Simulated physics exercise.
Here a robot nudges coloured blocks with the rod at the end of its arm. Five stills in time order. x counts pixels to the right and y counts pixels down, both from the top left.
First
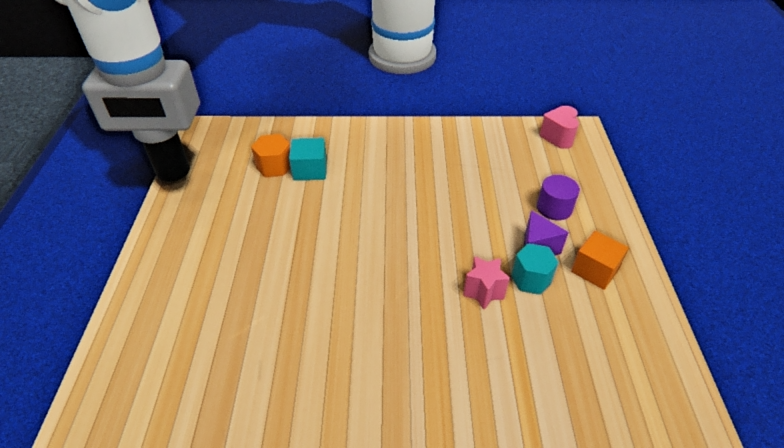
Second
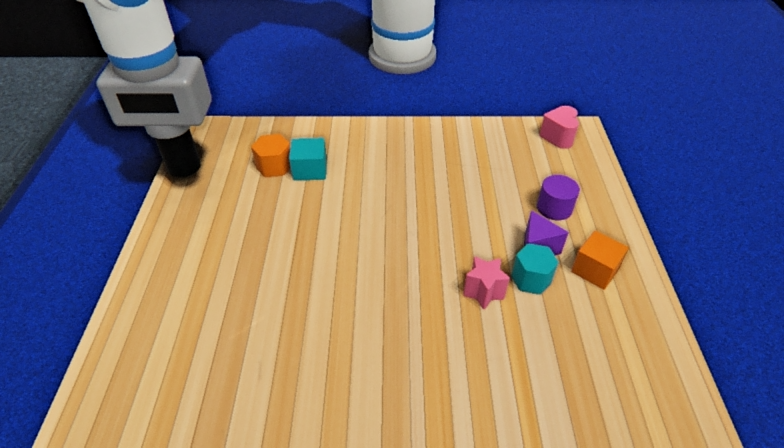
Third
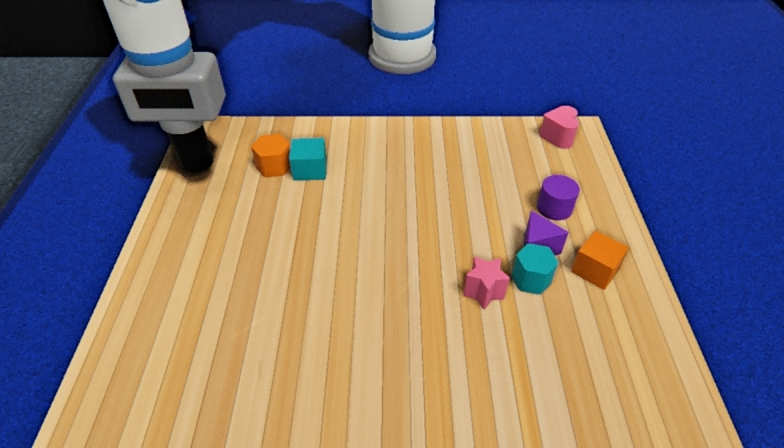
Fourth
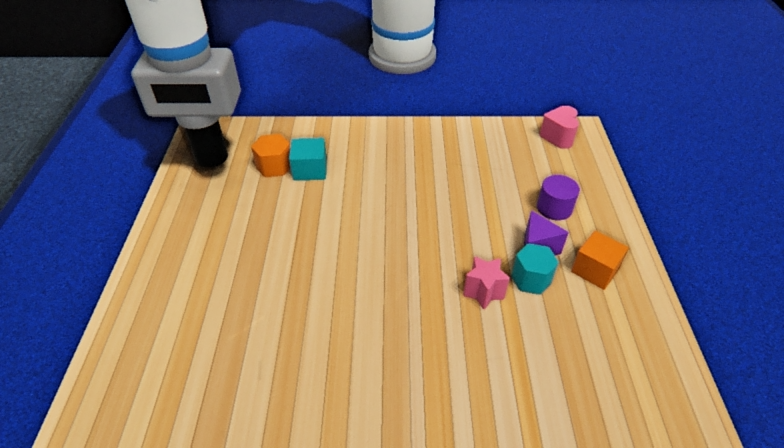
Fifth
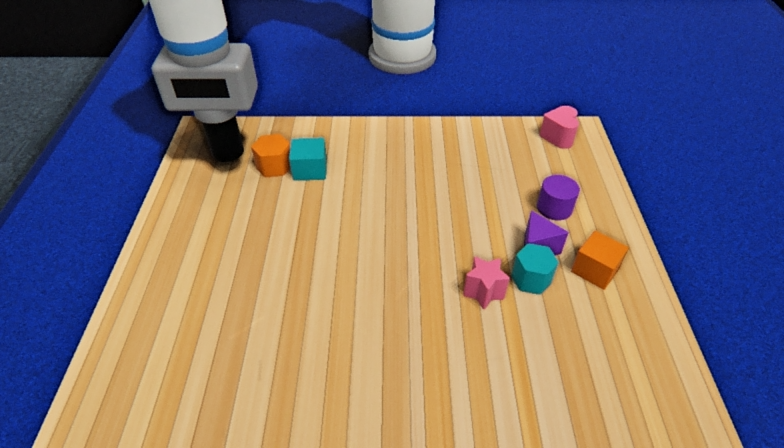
A robot arm with a grey, black-tipped end hangs over the upper left of a striped wooden board on a blue surface, seen from above at an angle. An orange hexagonal block and a turquoise square one sit near the tip, with pink, purple, turquoise and orange blocks at right. The arm slides a short way right towards the orange hexagonal block, while the blocks and camera stay still.
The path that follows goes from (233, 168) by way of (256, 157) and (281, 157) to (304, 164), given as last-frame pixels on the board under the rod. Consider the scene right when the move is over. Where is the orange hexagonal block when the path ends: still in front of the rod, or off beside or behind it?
Kept ahead.
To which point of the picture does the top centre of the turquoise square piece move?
That would be at about pixel (362, 158).
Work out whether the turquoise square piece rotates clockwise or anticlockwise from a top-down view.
Looking down on the board, it turns clockwise.
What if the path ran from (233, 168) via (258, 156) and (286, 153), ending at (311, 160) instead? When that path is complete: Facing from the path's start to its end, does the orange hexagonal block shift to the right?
I expect so.
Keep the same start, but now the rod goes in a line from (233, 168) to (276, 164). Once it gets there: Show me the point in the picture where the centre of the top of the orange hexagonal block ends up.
I'd place it at (307, 141), taking the centre of its top.
The first path, step by step. One third of the way, rod at (254, 141); orange hexagonal block at (281, 142); turquoise square piece at (315, 149), turned 10° clockwise.
Two thirds of the way, rod at (279, 142); orange hexagonal block at (307, 143); turquoise square piece at (336, 152), turned 30° clockwise.
At the end, rod at (302, 149); orange hexagonal block at (331, 150); turquoise square piece at (362, 158), turned 30° clockwise.
